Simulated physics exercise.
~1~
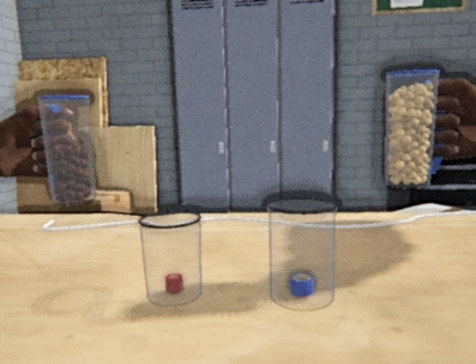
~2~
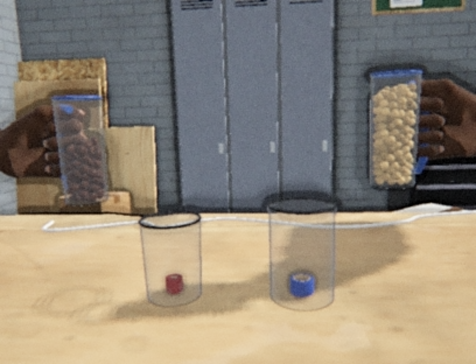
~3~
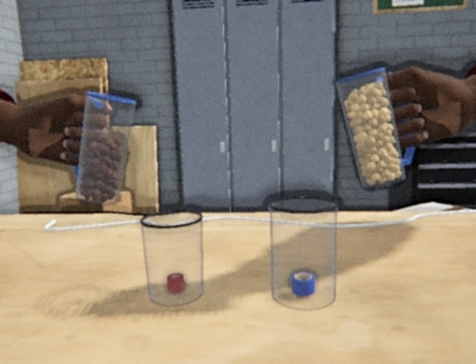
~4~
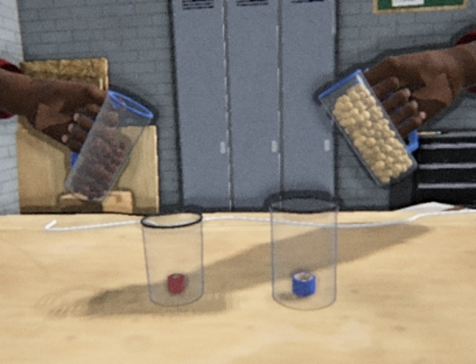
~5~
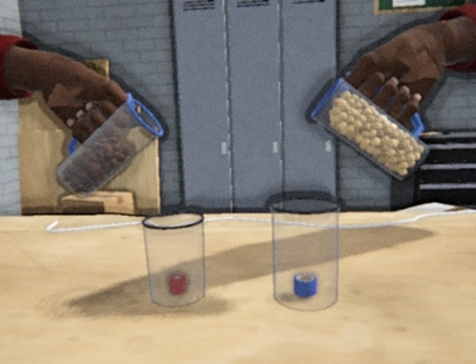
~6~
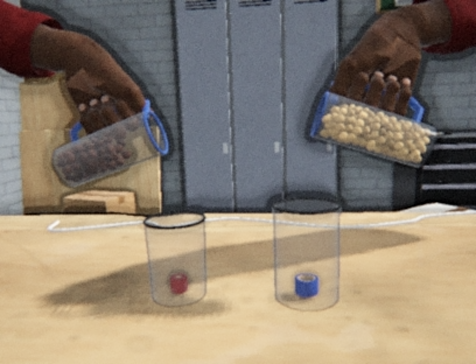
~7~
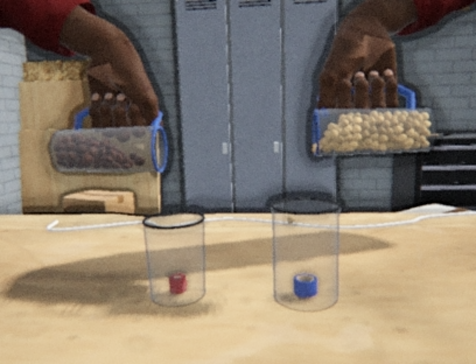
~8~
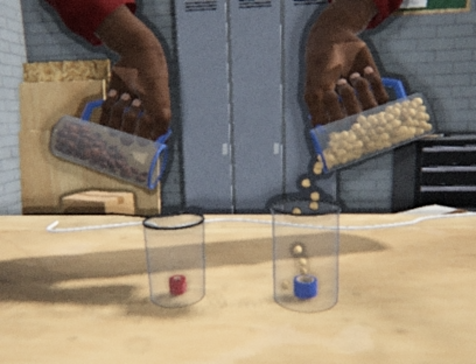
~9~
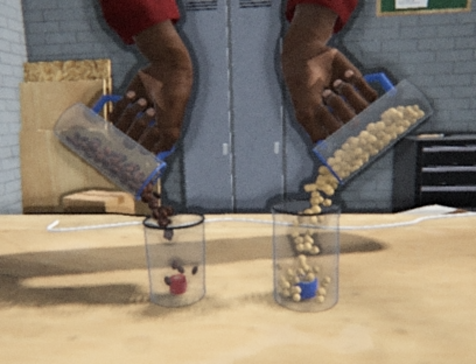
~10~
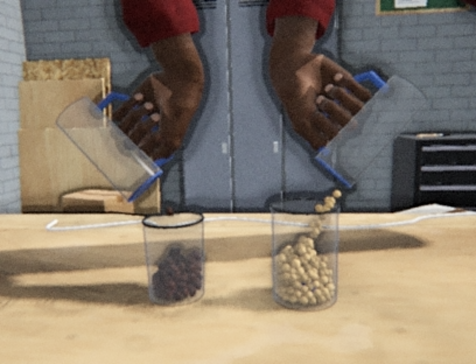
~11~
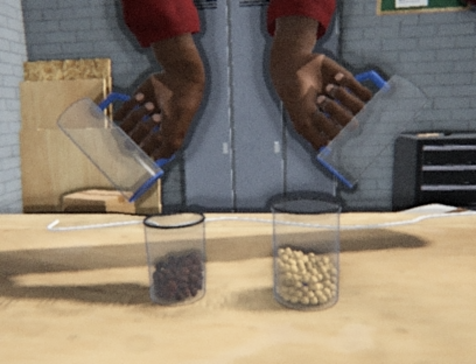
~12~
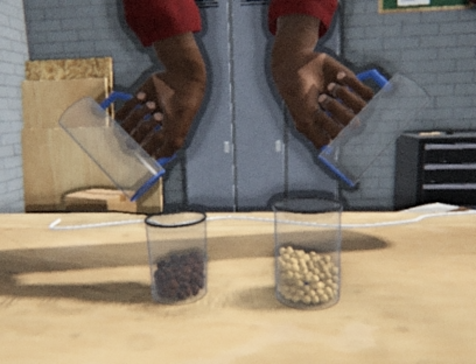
In a room with lockers, two hands pour dark and pale pieces into containers, burying both objects.
